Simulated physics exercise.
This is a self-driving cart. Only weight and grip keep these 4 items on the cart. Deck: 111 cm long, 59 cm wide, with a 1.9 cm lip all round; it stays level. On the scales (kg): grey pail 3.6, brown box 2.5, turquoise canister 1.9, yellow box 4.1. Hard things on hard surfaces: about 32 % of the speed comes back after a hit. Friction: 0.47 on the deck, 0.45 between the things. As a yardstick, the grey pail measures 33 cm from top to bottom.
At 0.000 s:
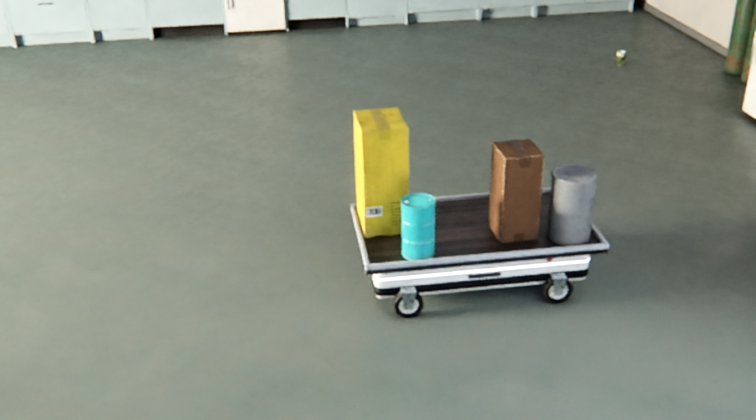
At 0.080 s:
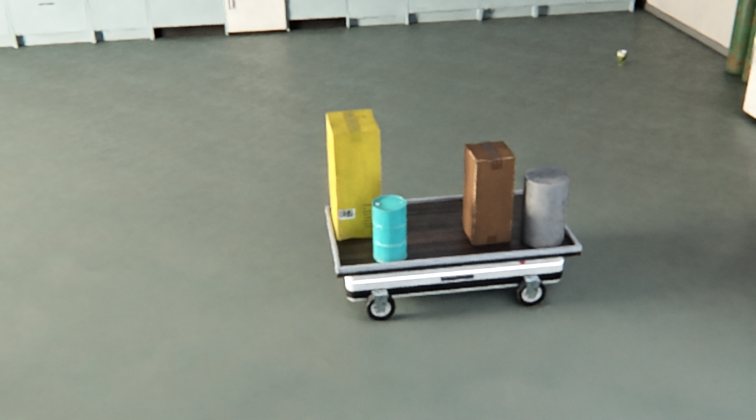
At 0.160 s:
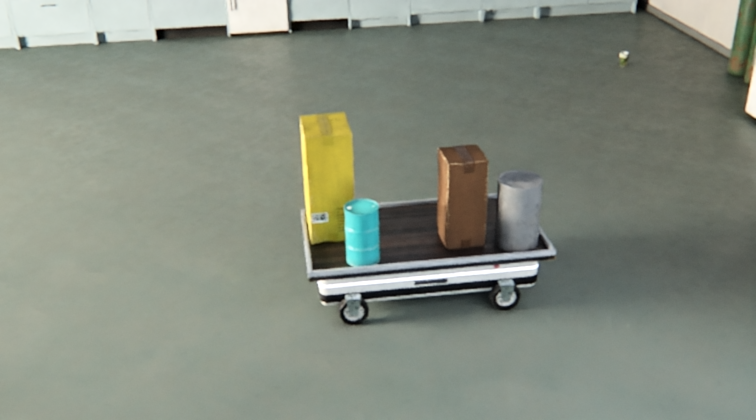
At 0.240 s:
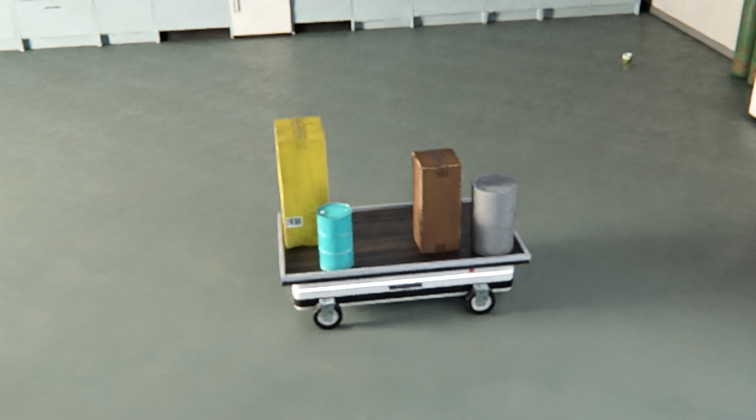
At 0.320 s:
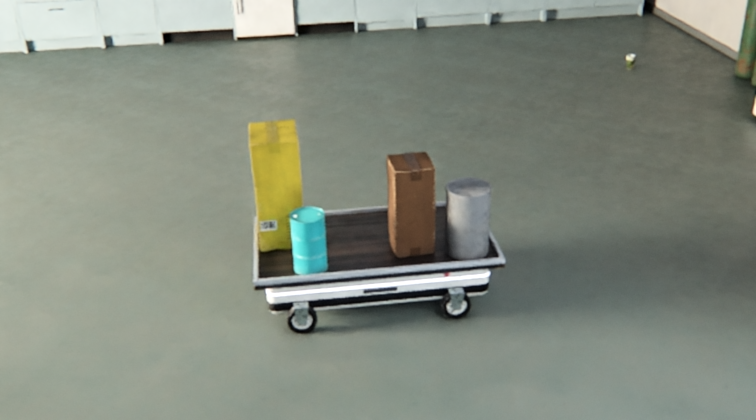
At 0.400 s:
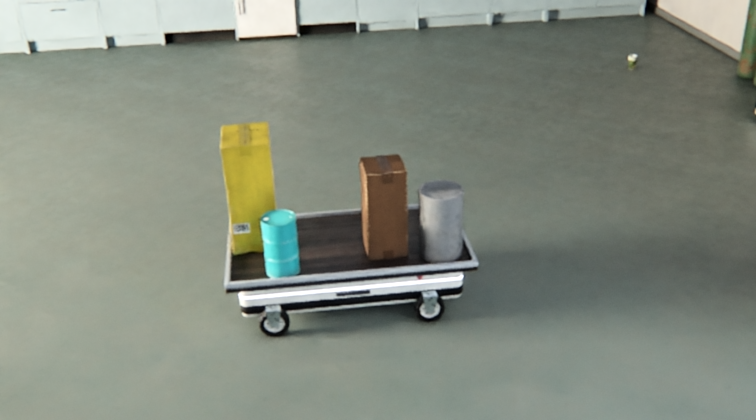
Across a grey floor, a cart rolls steadily left carrying a yellow box, turquoise canister, brown box and grey pail.
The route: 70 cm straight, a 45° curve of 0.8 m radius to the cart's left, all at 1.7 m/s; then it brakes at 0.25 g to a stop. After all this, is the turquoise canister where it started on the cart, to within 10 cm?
The turquoise canister leaves its spot.
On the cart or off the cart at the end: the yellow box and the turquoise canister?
The yellow box finishes off the cart; the turquoise canister finishes off the cart.
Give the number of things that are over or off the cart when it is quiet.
That comes to 2.
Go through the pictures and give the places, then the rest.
In the first frame, cart has run 0 cm; turquoise canister (418, 227); grey pail (572, 205).
In the second frame, cart has run 14 cm; yellow box (354, 175); grey pail (544, 208).
In the third frame, cart has run 27 cm; brown box (462, 197); yellow box (328, 178).
In the fourth frame, cart has run 41 cm; grey pail (493, 216); brown box (437, 201).
In the fifth frame, cart has run 54 cm; yellow box (278, 186); grey pail (468, 219).
In the sixth frame, cart has run 68 cm; turquoise canister (281, 244); brown box (384, 208).
After 0.90 s, cart has run 153 cm, turned 44°; yellow box now off the cart; turquoise canister leaning 9° near (114, 346).
After 1.30 s, cart has run 207 cm, turned 45°; turquoise canister now off the cart.
By the end (2.1 s), off the cart, turquoise canister and yellow box; the other 2 in place, give or take 10 cm.
